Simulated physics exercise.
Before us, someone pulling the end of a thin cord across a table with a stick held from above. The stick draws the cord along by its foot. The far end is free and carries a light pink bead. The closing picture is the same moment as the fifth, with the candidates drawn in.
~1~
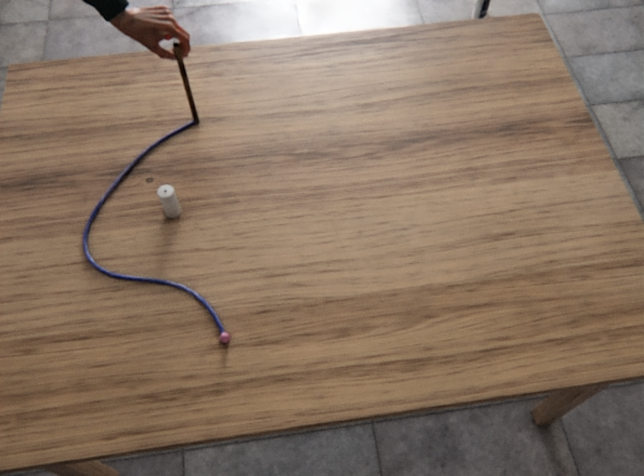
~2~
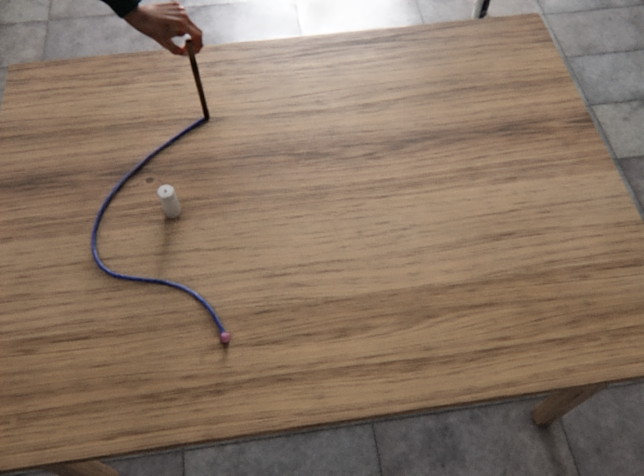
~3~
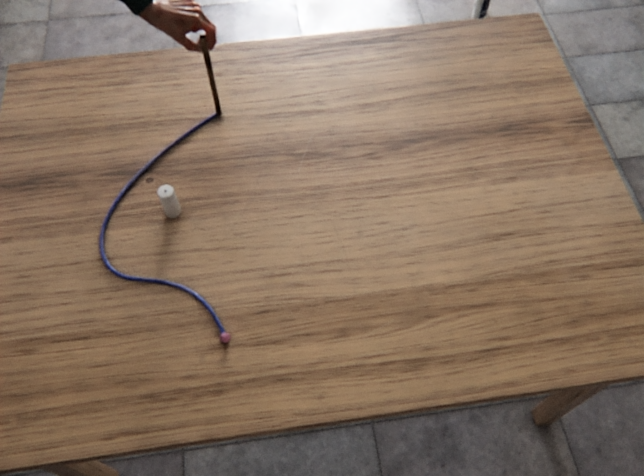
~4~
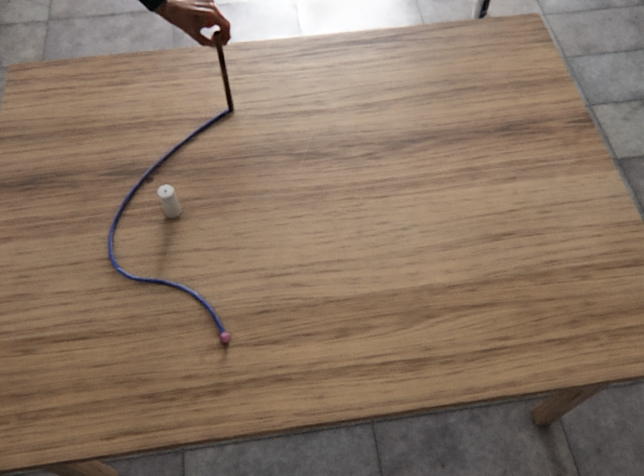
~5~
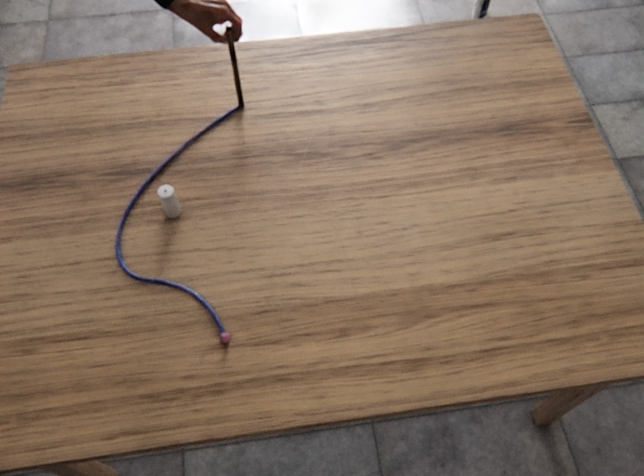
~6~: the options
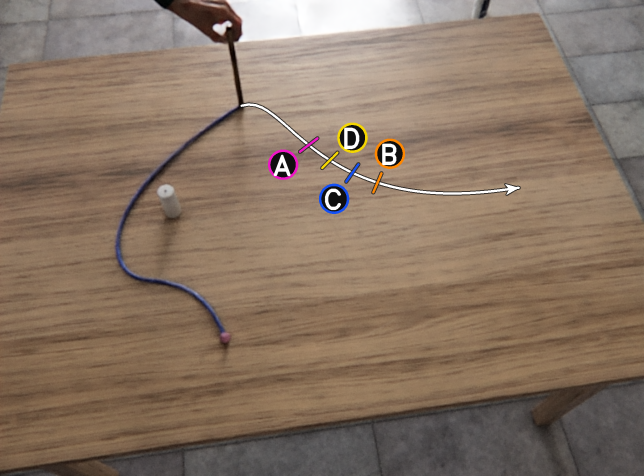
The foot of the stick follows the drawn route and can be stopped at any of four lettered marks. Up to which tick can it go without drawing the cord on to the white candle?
Up to mark D.
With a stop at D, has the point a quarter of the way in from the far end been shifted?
No.
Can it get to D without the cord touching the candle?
For that mark, yes.
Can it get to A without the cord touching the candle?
Yes.
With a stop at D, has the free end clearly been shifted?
No.
On the copy, A at (309, 145); B at (378, 183); C at (352, 173); D at (330, 160); the route from (241, 106) via (363, 177) to (519, 188).
On D. First, foot of the stick (275, 117), middle of the cord (139, 213), free end (225, 338).
Then, foot of the stick (304, 141), middle of the cord (147, 210), free end (225, 338).
Finally, foot of the stick (330, 161), middle of the cord (159, 209), free end (225, 338); nothing has been touched.
By contrast, A is safe but short; B brings the cord against the candle; C brings the cord against the candle.
